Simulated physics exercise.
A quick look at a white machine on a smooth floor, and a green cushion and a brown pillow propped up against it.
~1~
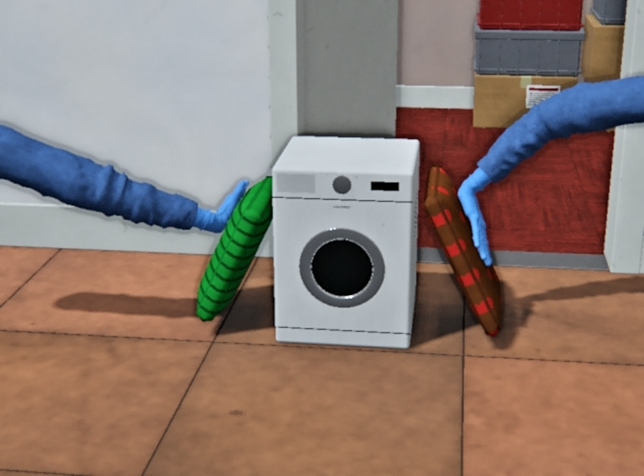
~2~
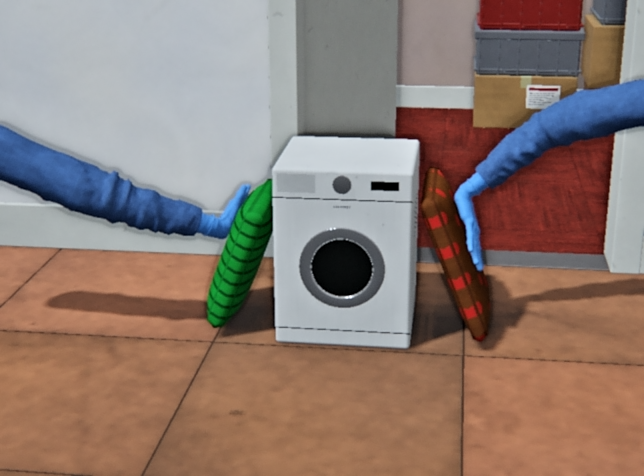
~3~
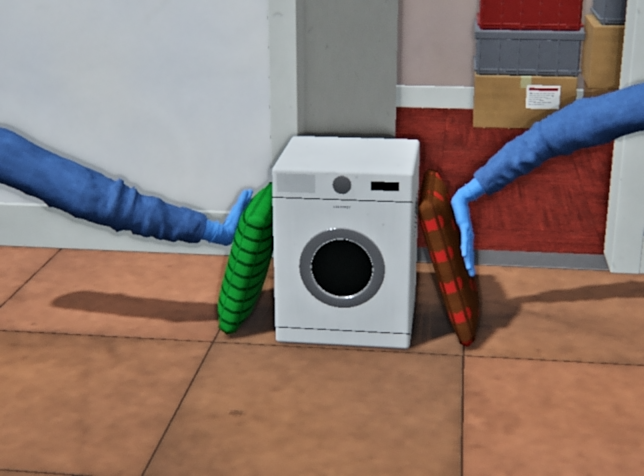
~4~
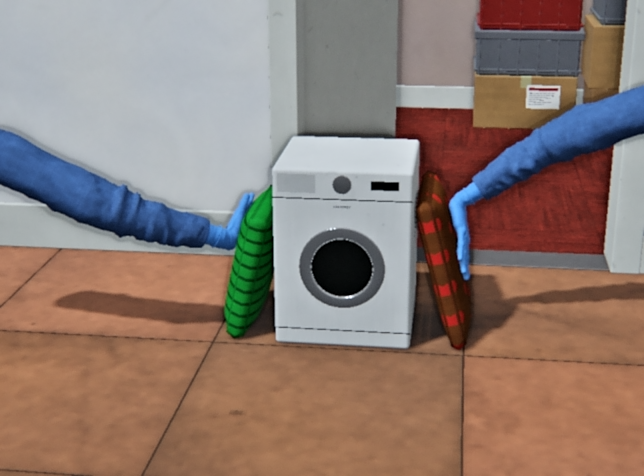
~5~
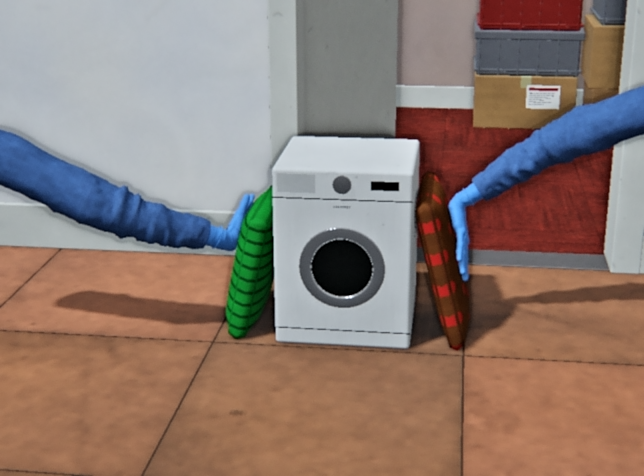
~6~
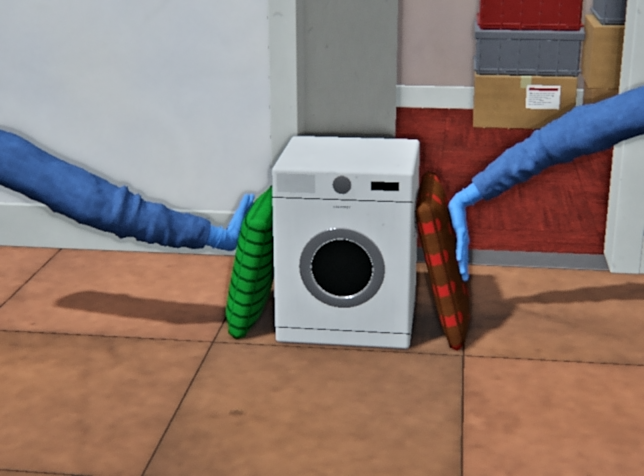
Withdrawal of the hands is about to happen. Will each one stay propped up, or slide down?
The green cushion stays propped up; the brown pillow stays propped up.
Then, 0.32 s later than the last view, cushion against the side near (258, 260); pillow against the side near (441, 259).
Finally, cushion against the side near (259, 260); pillow against the side near (442, 259). The green cushion keeps leaning and the brown pillow holds its lean.
